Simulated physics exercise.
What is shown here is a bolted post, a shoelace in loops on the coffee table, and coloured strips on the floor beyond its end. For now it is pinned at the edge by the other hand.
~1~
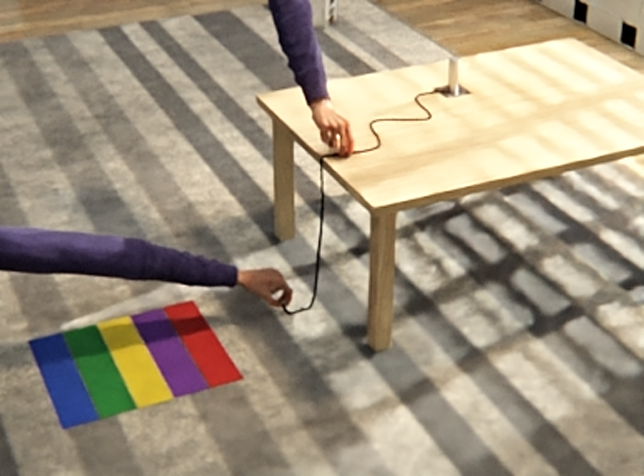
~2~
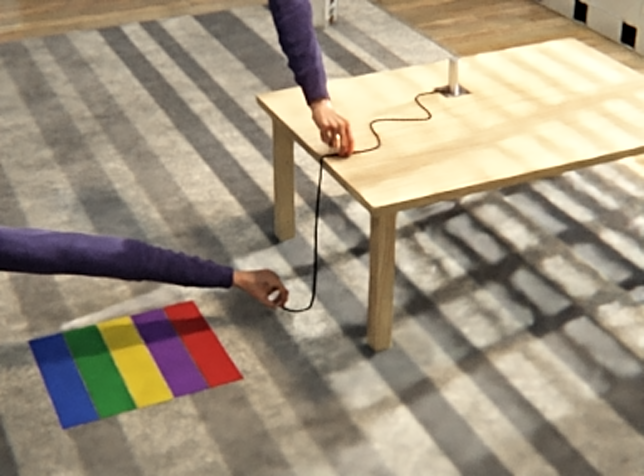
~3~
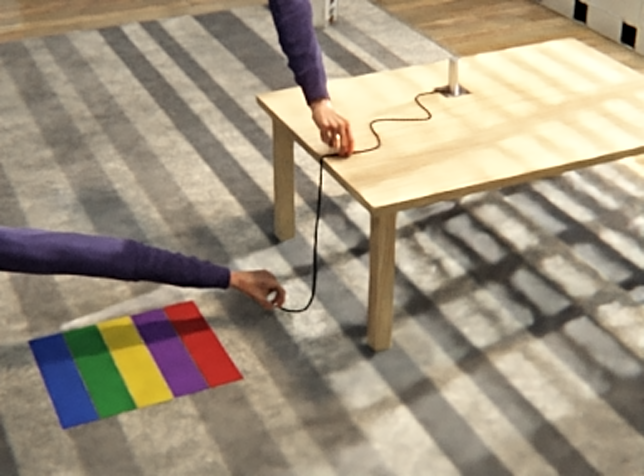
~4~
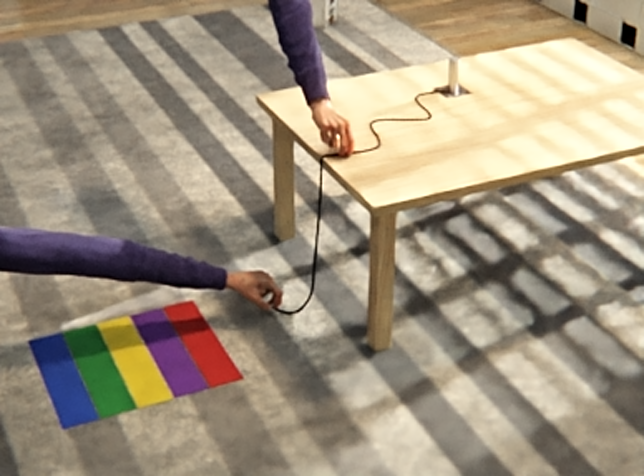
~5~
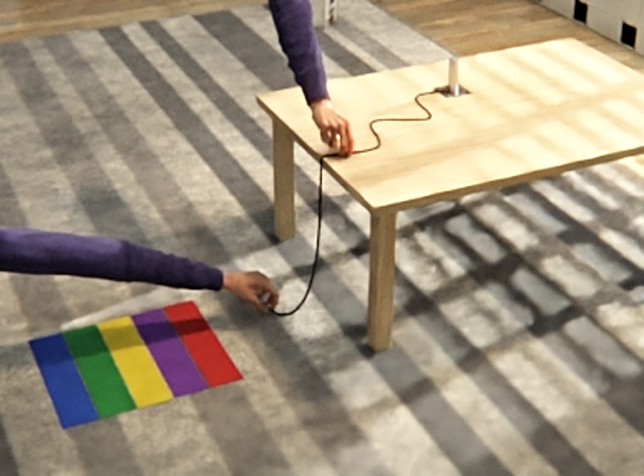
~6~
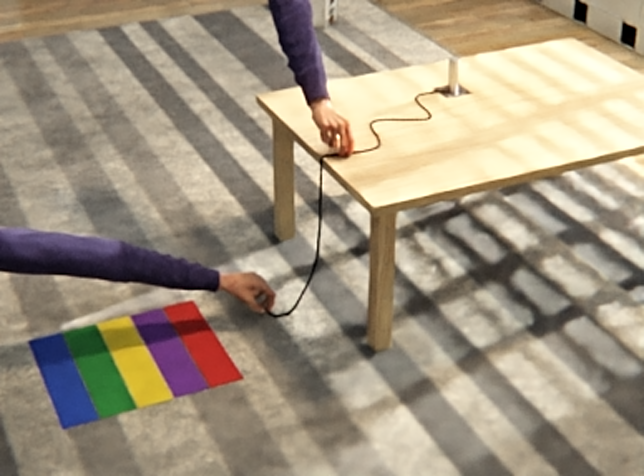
A hand in a purple sleeve held a dark cord at the edge of a wooden table while another hand drew its hanging end slightly left, near coloured strips on the floor.
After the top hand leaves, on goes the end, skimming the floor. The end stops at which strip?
At the green strip.
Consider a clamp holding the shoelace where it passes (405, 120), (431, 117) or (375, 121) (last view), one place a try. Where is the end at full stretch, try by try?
Approximately (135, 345), (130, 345) and (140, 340) respectively.
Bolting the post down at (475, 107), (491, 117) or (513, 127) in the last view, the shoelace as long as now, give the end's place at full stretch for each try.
In order, near (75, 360), (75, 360) and (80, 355).
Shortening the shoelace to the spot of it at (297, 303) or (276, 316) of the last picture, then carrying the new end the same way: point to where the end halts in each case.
The pixels are close to (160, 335) for the first and (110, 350) for the second.
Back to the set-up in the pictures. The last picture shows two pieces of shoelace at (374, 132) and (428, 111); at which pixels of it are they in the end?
Result - first point (321, 140), second point (397, 111).
Early on, end near (142, 341); over yellow.
Midway, end near (107, 350); over green.
At the end of the slack, end near (87, 355); over green. Over green.
